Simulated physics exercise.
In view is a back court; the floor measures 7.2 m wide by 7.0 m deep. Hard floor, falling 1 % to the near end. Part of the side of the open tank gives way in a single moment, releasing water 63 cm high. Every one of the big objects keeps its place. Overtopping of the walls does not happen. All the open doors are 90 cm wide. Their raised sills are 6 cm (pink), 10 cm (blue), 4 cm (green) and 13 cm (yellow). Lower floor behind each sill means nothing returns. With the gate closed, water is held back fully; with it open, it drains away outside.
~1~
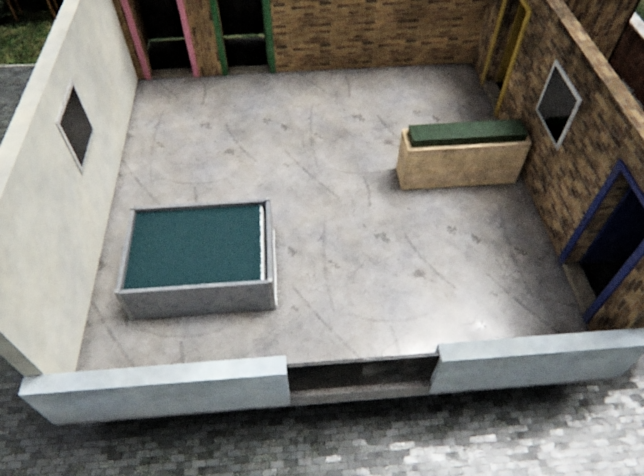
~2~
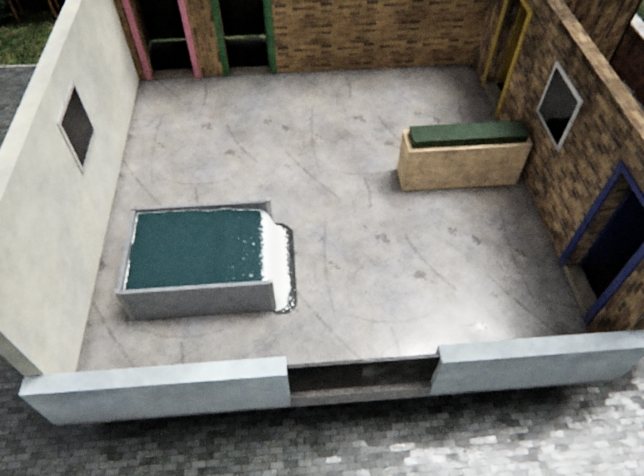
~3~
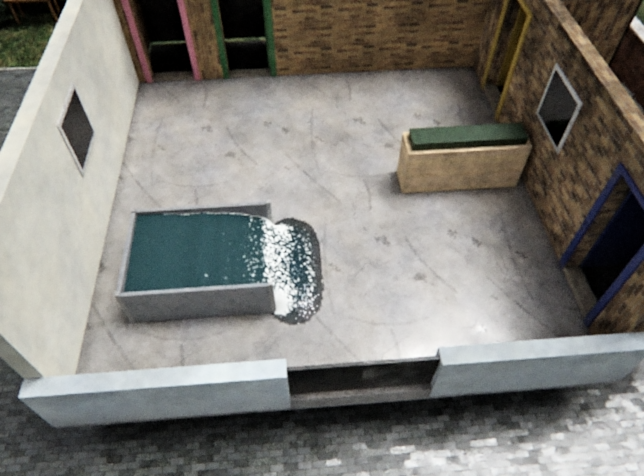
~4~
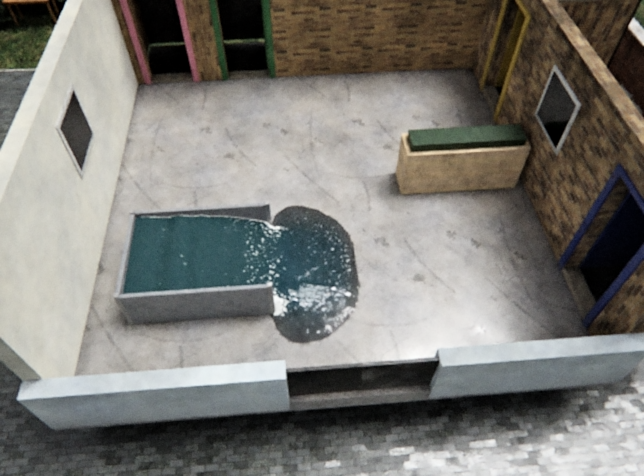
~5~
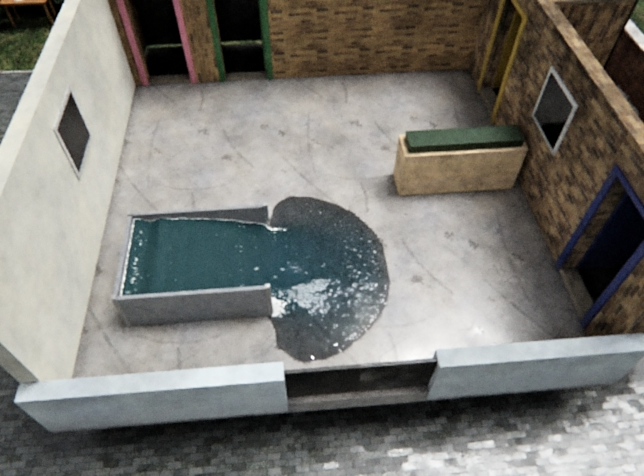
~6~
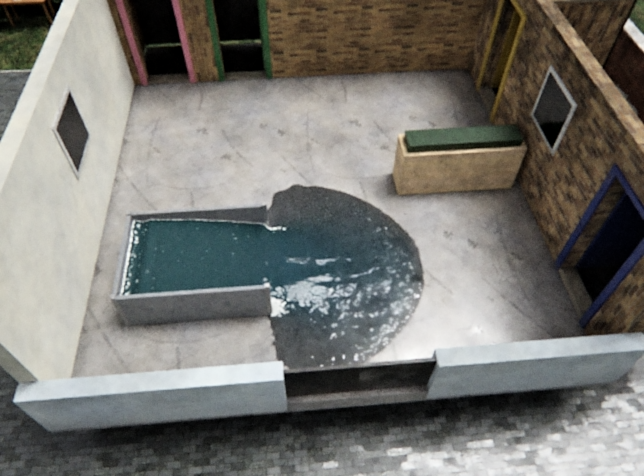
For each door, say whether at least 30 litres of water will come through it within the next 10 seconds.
As I see it, pink door: Short, blue door: Surplus, green door: Short, yellow door: Short.
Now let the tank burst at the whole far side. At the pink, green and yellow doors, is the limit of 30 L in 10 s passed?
Note: Pink beyond the mark, green beyond the mark, yellow short of the mark.
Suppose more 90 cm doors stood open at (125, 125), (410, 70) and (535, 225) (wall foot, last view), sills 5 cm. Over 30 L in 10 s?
In that order: Below, below, past it.
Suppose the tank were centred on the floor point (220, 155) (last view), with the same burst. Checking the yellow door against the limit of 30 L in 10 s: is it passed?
Yellow: Beyond limit.
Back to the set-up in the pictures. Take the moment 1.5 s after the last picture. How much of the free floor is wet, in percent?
Around 35 per cent.
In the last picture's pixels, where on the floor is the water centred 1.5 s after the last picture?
The water's centre is around (355, 268).
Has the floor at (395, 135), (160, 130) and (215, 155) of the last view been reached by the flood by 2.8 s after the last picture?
Well, the first is drenched, the next untouched by it, the last untouched by it.
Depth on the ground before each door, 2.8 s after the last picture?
Depths: Pink door 0 cm, blue door 24 cm, green door 0 cm, yellow door 2 cm.
Then, 0.7 s after the last picture water covers 30 % of the floor and is deepest (25 cm) near (281, 284); pink door not reached, blue door not reached, green door not reached, yellow door not reached.
Then, 1.5 s after the last picture water covers 35 % of the floor and is deepest (38 cm) near (590, 348); pink door not reached, blue door 20 cm at the sill, 15 L in, green door not reached, yellow door not reached.
Then, 2.8 s after the last picture water covers 45 % of the floor and is deepest (26 cm) near (566, 294); pink door not reached, blue door 24 cm at the sill, 88 L in, green door not reached, yellow door 2 cm at the sill, 0 L in.
Then, 5.3 s after the last picture water covers 45 % of the floor and is deepest (12 cm) near (595, 360); pink door not reached, blue door 11 cm at the sill, 156 L in, green door not reached, yellow door 2 cm at the sill, 0 L in.
Then, 9.3 s after the last picture water covers 80 % of the floor and is deepest (12 cm) near (66, 404); pink door not reached, blue door 6 cm at the sill, 158 L in, green door not reached, yellow door 2 cm at the sill, 0 L in.
